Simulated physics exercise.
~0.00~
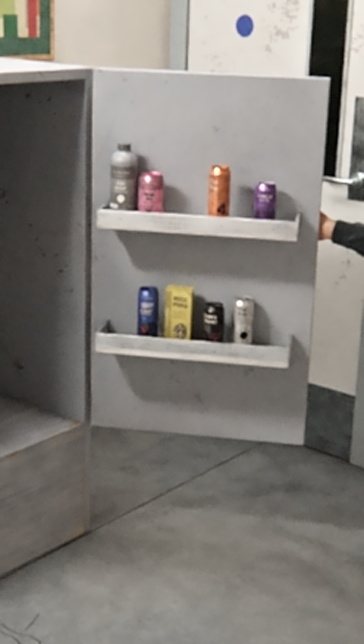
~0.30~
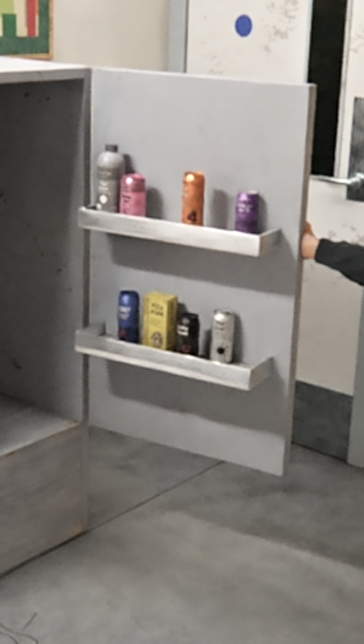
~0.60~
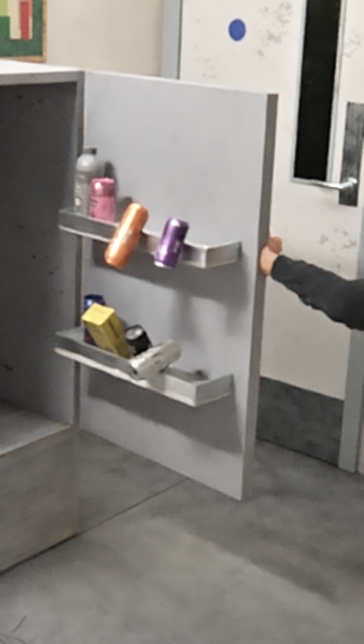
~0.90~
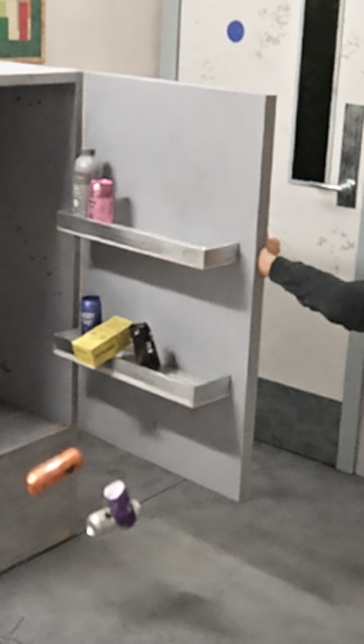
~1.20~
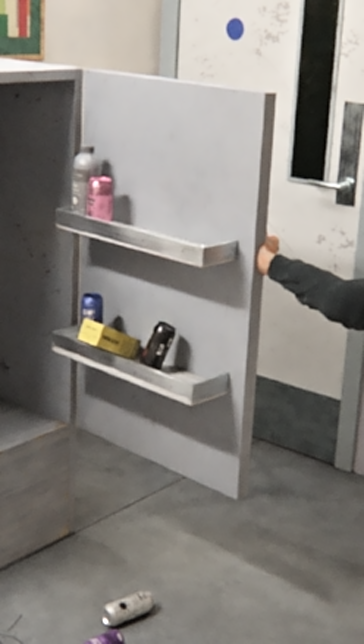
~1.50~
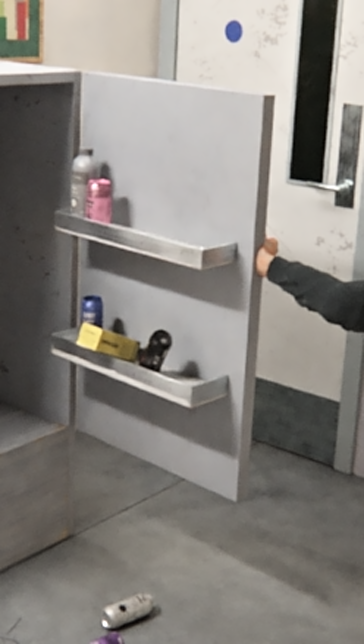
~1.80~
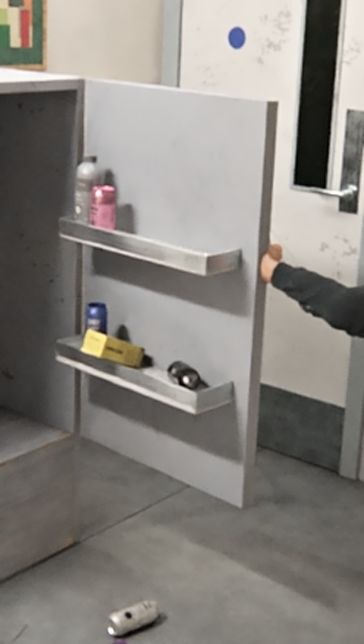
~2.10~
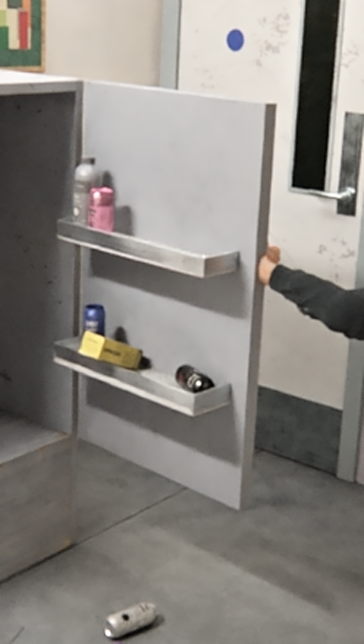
A hand swung a grey cabinet door toward the left and stopped it, tipping the cans and a yellow box on its racks; orange, purple and white cans fell to the floor, while the box and a black can ended up lying on the lower rack.
